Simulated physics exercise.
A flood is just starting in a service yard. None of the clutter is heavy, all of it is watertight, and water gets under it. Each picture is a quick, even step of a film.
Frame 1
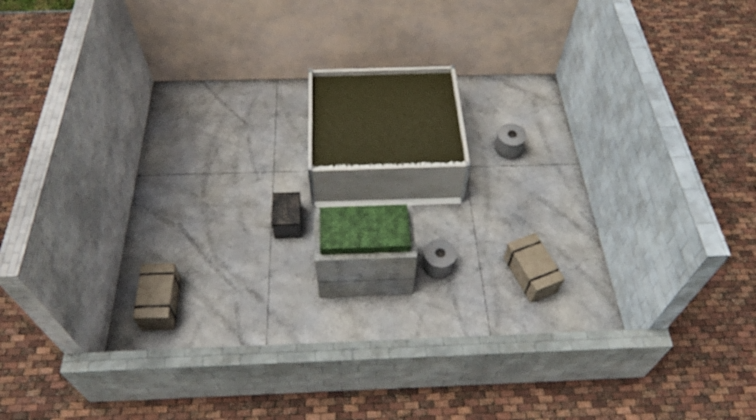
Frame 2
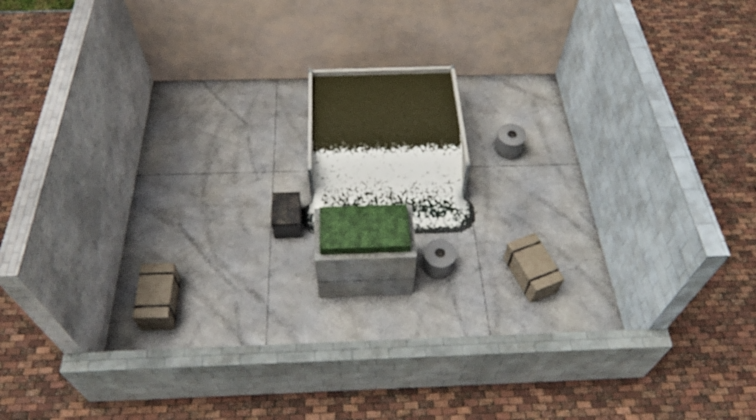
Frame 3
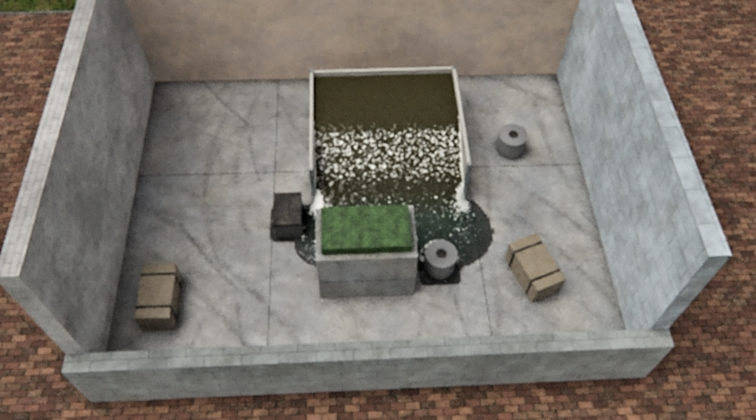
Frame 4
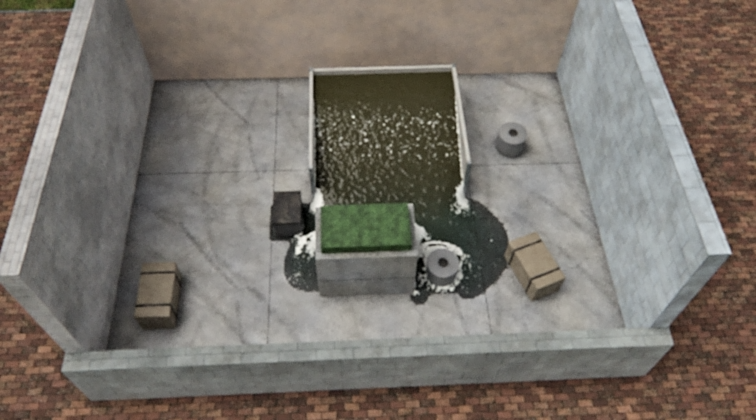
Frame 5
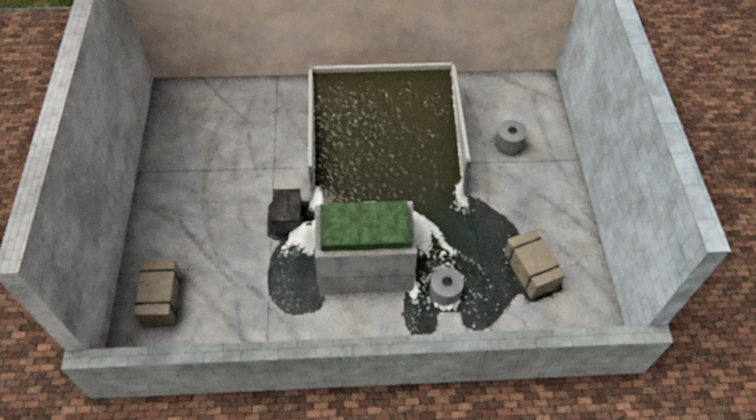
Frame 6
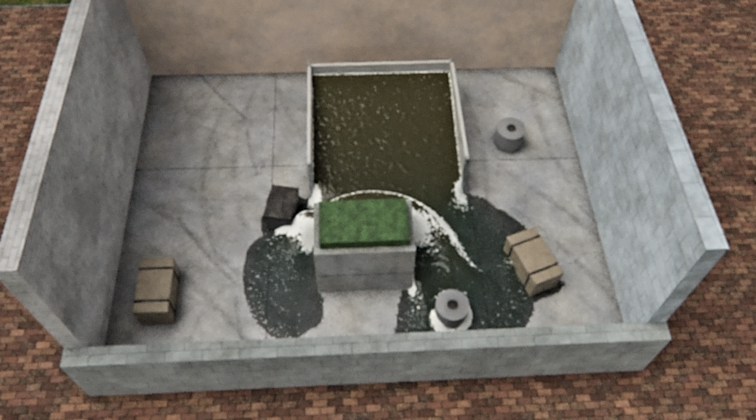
The clip opens on a walled yard with crates, grey round tubs and a green-topped block before a basin of murky water. Water pours out of the basin's front in white foam and spreads around the block as dark pools, then the nearer tub slides toward the front wall and the black chest shifts slightly.
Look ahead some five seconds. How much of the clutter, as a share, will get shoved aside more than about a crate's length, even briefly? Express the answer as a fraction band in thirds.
Fraction band: 2/3 or more.
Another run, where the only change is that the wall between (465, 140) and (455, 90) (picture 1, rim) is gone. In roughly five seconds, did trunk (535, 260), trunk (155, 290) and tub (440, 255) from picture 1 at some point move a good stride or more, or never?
First beyond that mark, then under that mark, then under that mark.
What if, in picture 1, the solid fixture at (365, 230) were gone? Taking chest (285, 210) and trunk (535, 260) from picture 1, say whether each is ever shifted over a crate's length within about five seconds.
First one: Hardly budges; second one: Knocked well away.
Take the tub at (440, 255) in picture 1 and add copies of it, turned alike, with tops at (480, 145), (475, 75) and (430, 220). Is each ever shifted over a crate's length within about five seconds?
The first sits tight, the second sits tight and the third travels far.
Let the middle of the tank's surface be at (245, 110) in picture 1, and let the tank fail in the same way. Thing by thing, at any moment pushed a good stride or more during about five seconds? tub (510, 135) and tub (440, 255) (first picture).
Result, in listed order - stopped sooner; stopped sooner.
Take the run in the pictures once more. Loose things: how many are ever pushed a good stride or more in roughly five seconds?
I make it 4 of them.
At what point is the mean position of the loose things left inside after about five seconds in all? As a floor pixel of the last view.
Roughly at (389, 158).
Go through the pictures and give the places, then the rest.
The first frame shows a tub at (440, 253) rests on the ground; a chest at (286, 208), on the bottom; 0 of 5 have shifted.
The second frame shows a tub at (440, 253), on the bottom; a chest at (285, 207) rests on the ground; 0 of 5 have shifted.
The third frame shows a tub at (441, 253) rests on the ground; a chest at (287, 208), on the bottom; 0 of 5 have shifted.
The fourth frame shows a tub at (443, 262) rests on the ground, close to its start; a chest at (287, 206), on the bottom; 1 of 5 have shifted.
The fifth frame shows a tub at (447, 282) rests on the ground, a stride from its start; a chest at (286, 204), on the bottom; 1 of 5 have shifted.
The sixth frame shows a tub at (452, 305), on the bottom, a stride from its start; a chest at (281, 201), on the bottom, close to its start; 2 of 5 have shifted.
A moment on, 2 of 5 are well off their spots; 1 afloat.
Next, 3 of 5 are well off their spots; 3 afloat.
Later, 3 of 5 are well off their spots; 3 afloat.
In the end, 4 of 5 are well off their spots, and 4 have been at some point; 2 afloat.
